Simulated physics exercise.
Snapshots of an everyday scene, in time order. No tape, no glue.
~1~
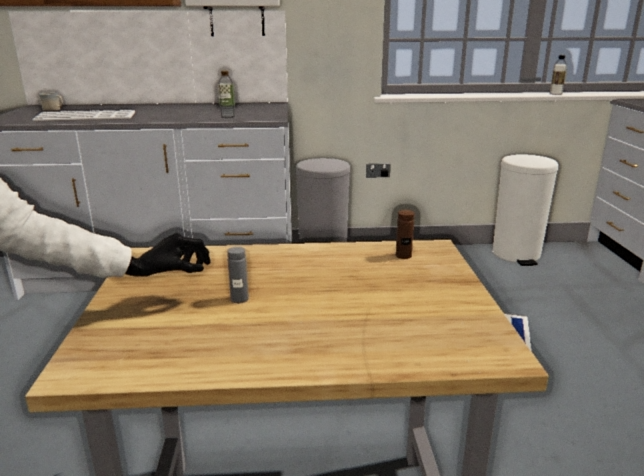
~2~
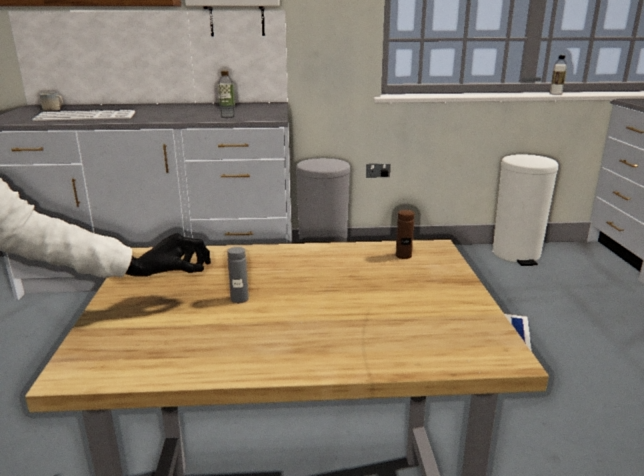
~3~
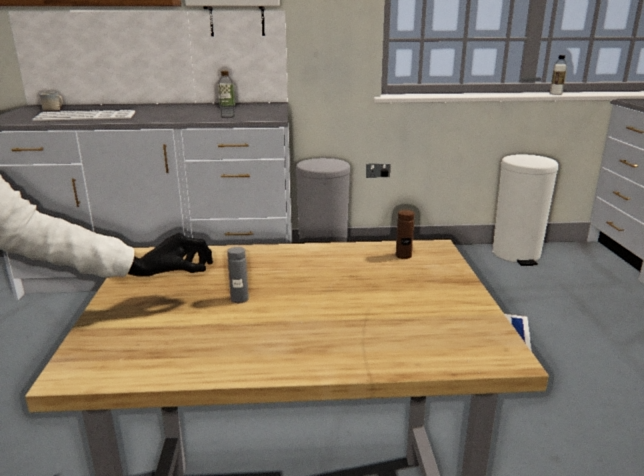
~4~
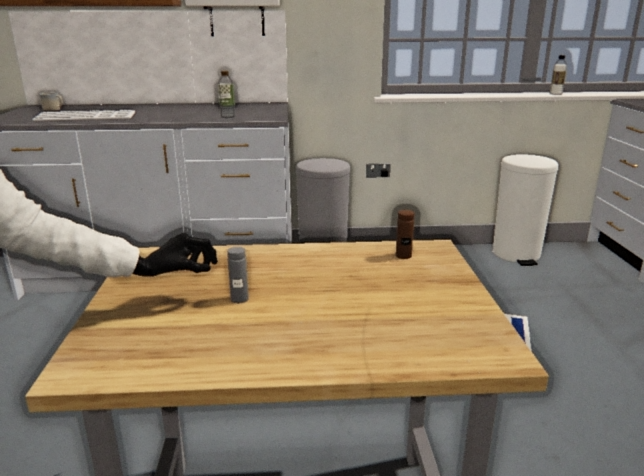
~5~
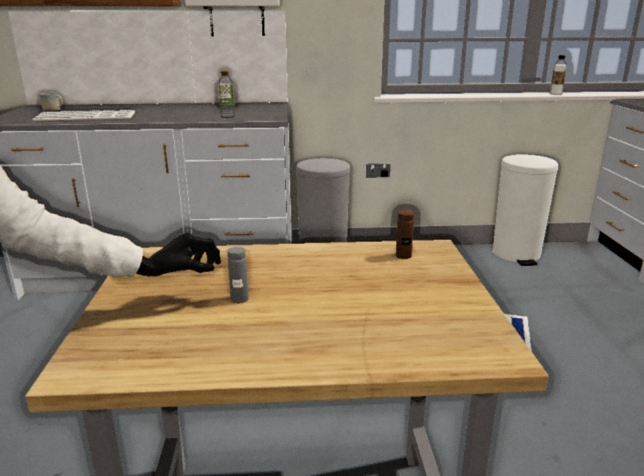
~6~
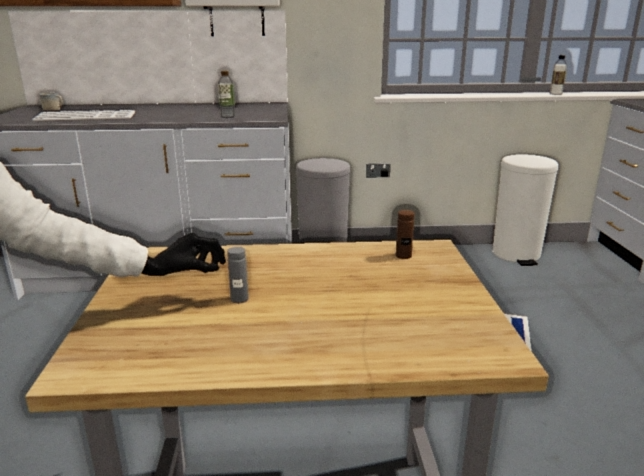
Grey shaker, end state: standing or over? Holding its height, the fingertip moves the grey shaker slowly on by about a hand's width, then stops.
Over.
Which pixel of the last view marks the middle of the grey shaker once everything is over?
Pretty much around (283, 290), I'd say.
Then, 0.50 s past the last view, grey shaker rocked 48° from its first pose near (262, 276).
Then, 0.60 s past the last view, grey shaker on its side near (278, 291).
Finally, down or leaning hard on the table, grey shaker. Final places as the last picture's camera would see them, grey shaker near (283, 290).
